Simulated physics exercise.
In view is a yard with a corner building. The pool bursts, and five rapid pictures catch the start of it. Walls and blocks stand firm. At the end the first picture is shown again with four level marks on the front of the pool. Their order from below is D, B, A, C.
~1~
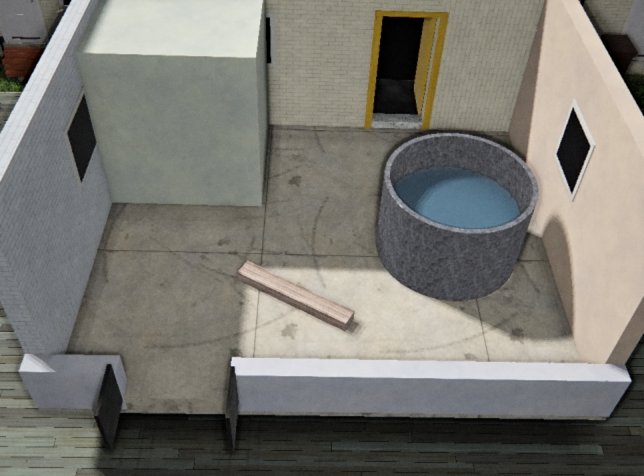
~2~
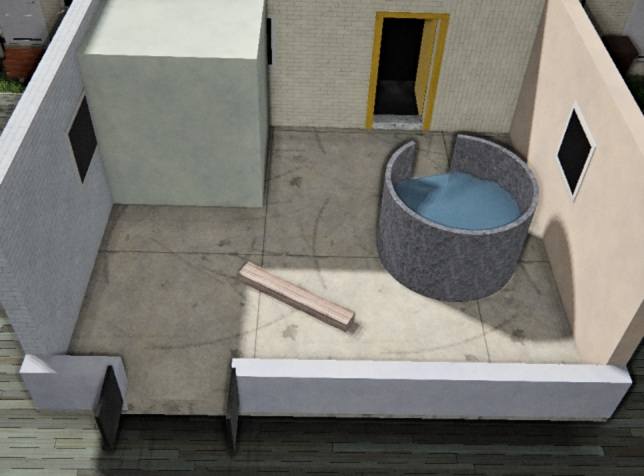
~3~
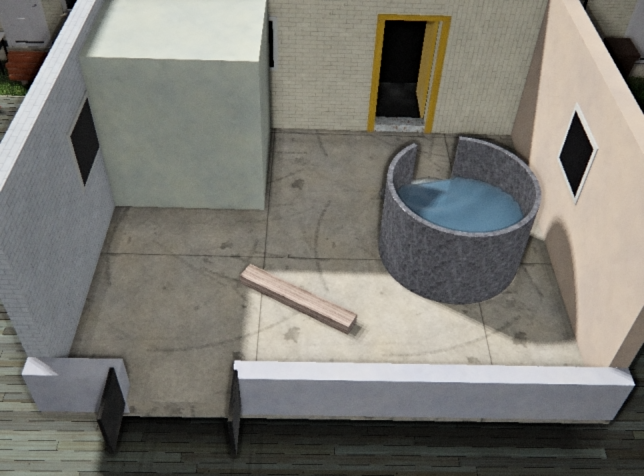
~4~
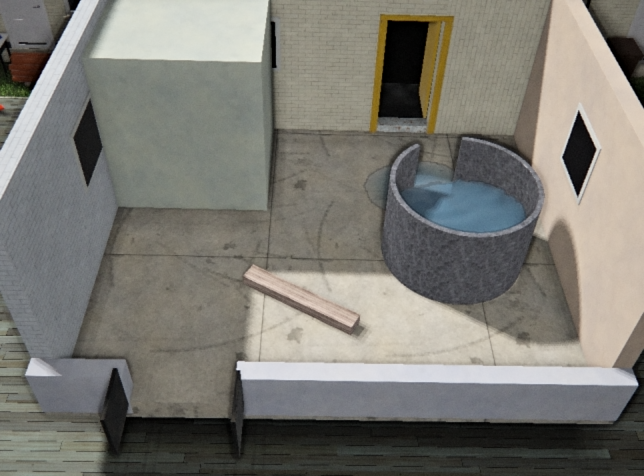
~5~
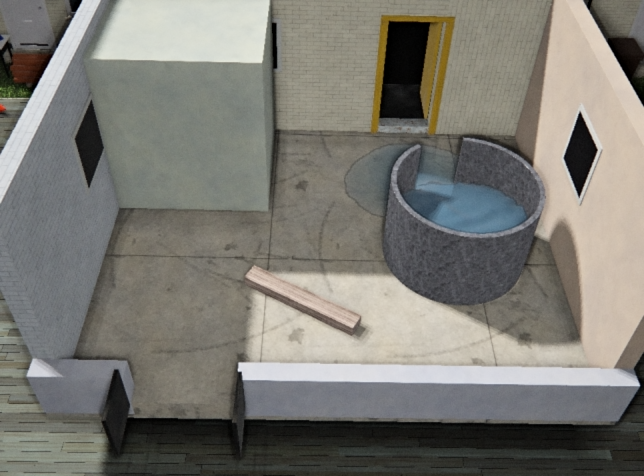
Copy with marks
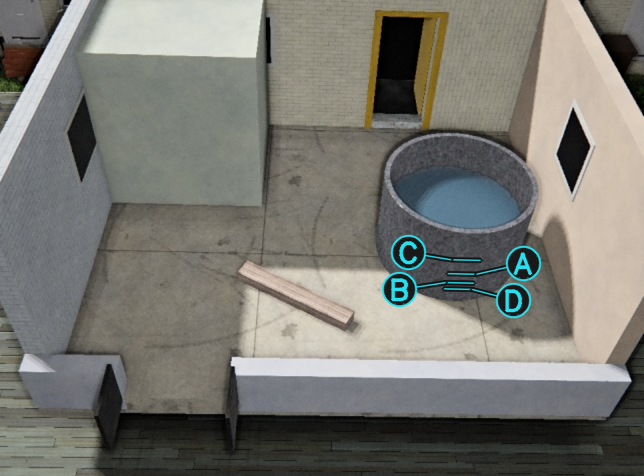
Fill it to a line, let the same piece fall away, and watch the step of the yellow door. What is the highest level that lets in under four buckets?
The limit is B.
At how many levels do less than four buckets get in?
Two of the four.
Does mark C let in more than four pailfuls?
Yes, it does.
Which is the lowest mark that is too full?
Here it is mark A.
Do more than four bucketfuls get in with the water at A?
Yes, that goes wrong.
In cyan, A at (462, 273); B at (459, 282); C at (465, 260); D at (458, 289); from the bottom up D, B, A, C.
For mark A, about 9 bucketfuls get in.
For mark B, a bucket or two gets in.
For mark C, dozens of bucketfuls pour in.
For mark D, nothing gets over.
